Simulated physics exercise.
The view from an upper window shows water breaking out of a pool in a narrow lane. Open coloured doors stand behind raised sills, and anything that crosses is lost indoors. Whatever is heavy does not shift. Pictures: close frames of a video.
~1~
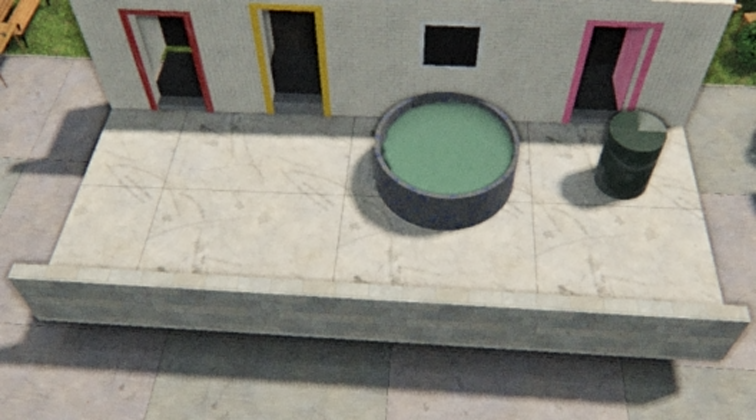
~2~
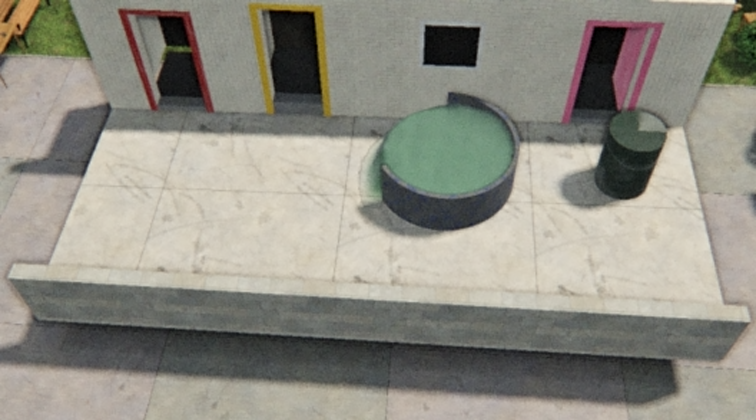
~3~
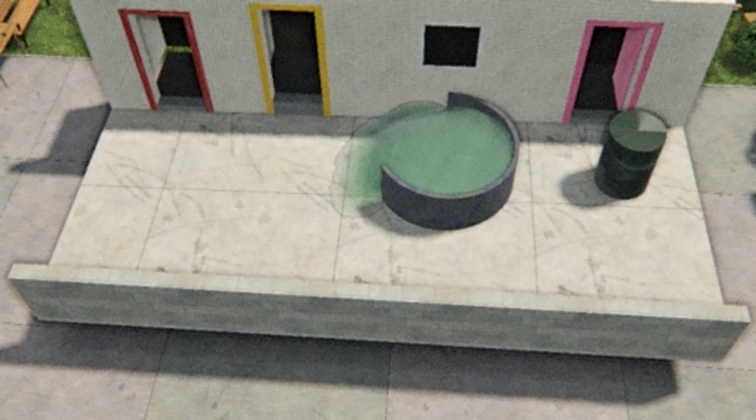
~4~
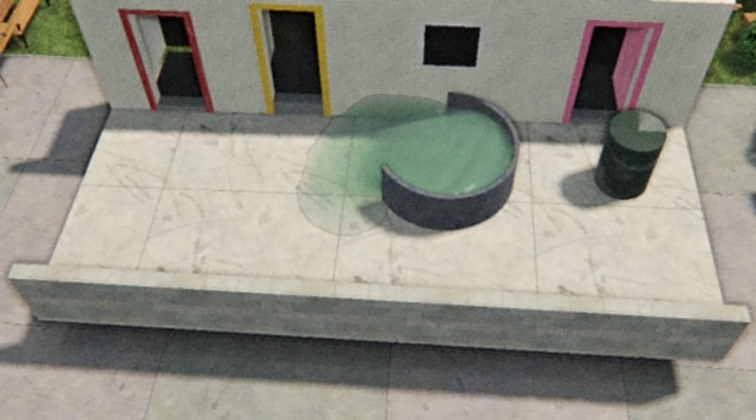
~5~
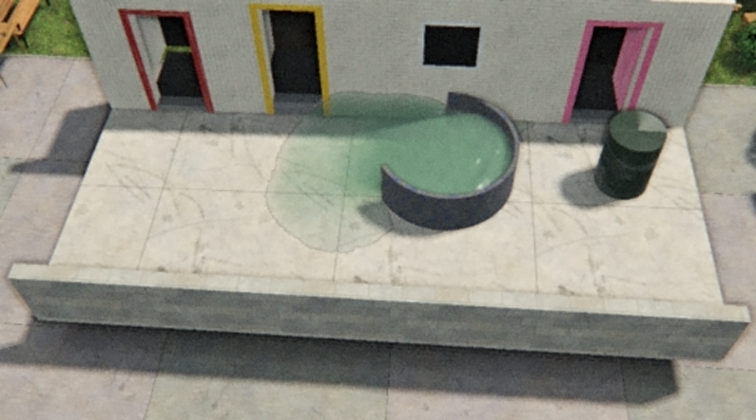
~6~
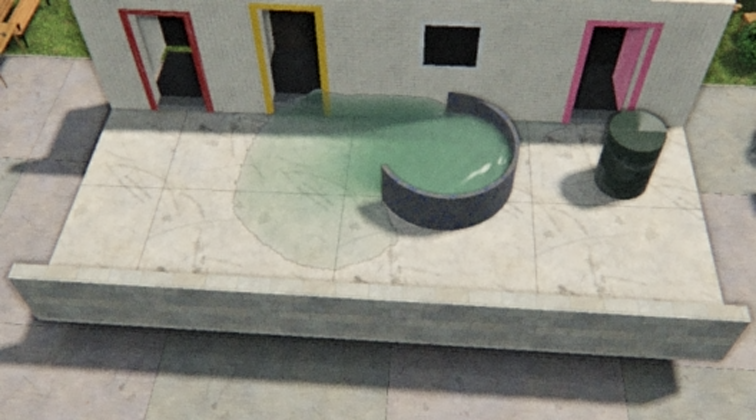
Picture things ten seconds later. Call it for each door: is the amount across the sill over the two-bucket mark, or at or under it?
My call: The pink door at or under the mark, the red door at or under the mark, the yellow door at or under the mark.
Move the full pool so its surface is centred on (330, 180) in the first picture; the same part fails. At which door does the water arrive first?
I'd pick the yellow one.
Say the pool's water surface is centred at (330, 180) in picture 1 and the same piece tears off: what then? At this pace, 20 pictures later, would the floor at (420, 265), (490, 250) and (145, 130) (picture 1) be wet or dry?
First spot stays unwetted, second spot stays unwetted, third spot gets drenched.
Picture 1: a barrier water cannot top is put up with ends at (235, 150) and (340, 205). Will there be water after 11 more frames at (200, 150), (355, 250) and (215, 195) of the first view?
Lab note - point 1: Inundated; point 2: Inundated; point 3: Parched.
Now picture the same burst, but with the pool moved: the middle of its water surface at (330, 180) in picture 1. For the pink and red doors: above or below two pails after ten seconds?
Door check - pink: Short of the mark; red: Over the mark.
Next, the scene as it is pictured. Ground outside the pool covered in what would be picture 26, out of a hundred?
Close to 55 percent, by my reckoning.
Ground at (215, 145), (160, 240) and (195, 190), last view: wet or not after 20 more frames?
Same order as asked: Drenched; drenched; drenched.
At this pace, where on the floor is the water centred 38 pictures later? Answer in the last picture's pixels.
The water's middle lies around (299, 182).
A moment on, water covers 45 % of the floor; the pink door wet at the sill, nothing in, the red door wet at the sill, nothing in, the yellow door under two buckets in.
Next, water covers 55 % of the floor; the pink door wet at the sill, nothing in, the red door wet at the sill, nothing in, the yellow door under two buckets in.
Then, water covers 55 % of the floor; the pink door wet at the sill, nothing in, the red door wet at the sill, nothing in, the yellow door under two buckets in.
Later, water covers 50 % of the floor; the pink door wet at the sill, nothing in, the red door wet at the sill, nothing in, the yellow door under two buckets in.
In the end, water covers 35 % of the floor; the pink door wet at the sill, nothing in, the red door wet at the sill, nothing in, the yellow door under two buckets in.
